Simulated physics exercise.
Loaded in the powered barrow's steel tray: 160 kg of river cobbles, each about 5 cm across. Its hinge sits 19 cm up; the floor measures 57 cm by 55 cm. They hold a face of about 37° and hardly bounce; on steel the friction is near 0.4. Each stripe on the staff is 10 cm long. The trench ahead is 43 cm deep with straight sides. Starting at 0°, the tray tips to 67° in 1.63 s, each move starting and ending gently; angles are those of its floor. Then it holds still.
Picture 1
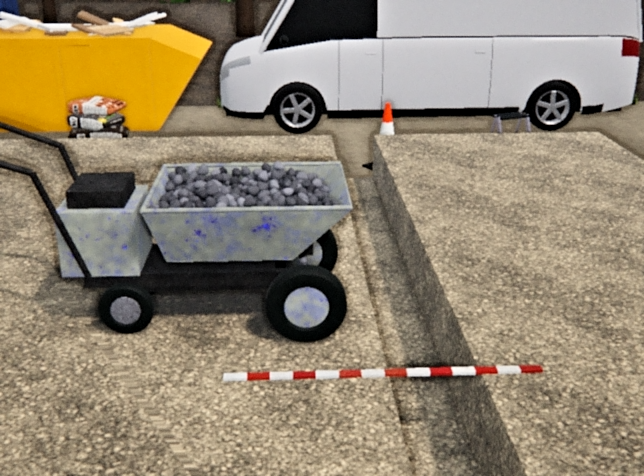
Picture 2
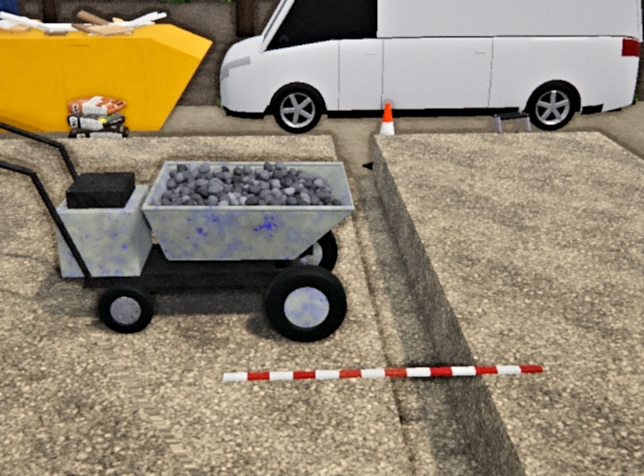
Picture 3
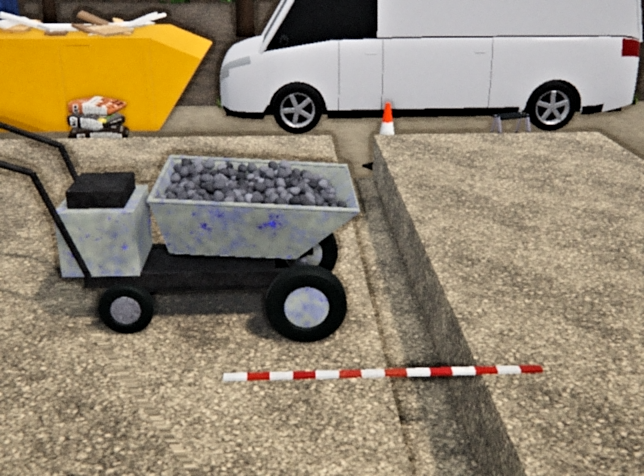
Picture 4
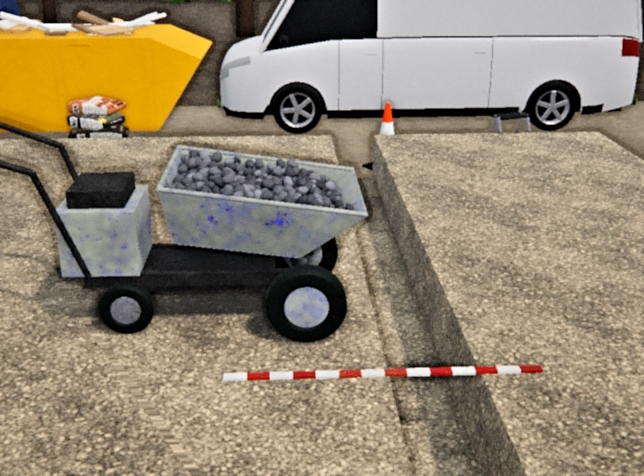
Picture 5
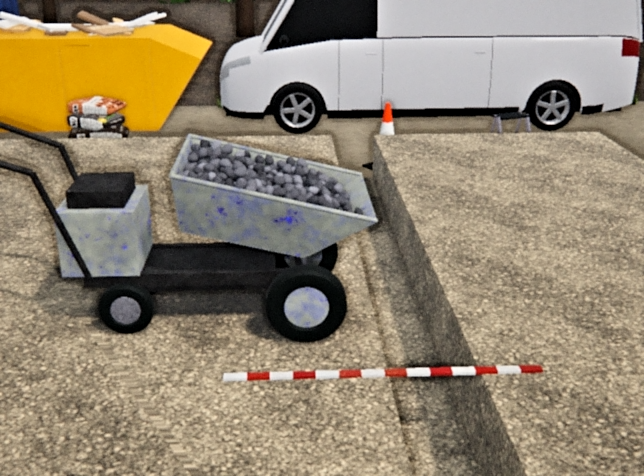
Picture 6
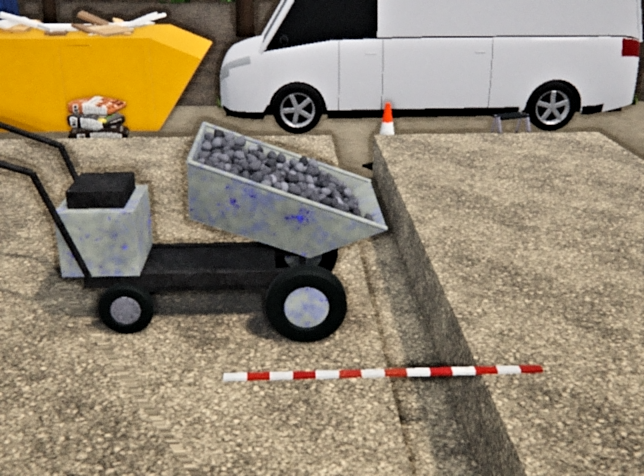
A barrow's steel tray of grey stones tilts forward to the right beside a trench.
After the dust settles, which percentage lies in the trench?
Close to 67 in a hundred.
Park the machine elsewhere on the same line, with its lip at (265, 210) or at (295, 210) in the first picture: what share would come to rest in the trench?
About 75 and 100 per cent.
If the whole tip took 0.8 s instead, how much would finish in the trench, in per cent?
In that case some 55 per cent.
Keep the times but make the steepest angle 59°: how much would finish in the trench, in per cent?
It would be near 75 per cent.
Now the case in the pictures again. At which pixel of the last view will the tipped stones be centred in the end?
Near (434, 360).
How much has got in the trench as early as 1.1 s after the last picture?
About 35 per cent by then.
Then, 0.6 s after the last picture the floor is at 56°, 99 % in the tray, 1 % in the trench; the foremost stones are at (425, 260).
Then, 1.1 s after the last picture the floor is at 67°, 41 % in the tray, 36 % in the trench, 24 % past the trench; the foremost stones are at (518, 284).
Then, 1.5 s after the last picture the floor is at 67°, 14 % in the tray, 52 % in the trench, 34 % past the trench; the foremost stones are at (596, 289).
Then, 3.4 s after the last picture the floor is at 67°, 0 % in the tray, 67 % in the trench, 33 % past the trench; the foremost stones are at (641, 285).
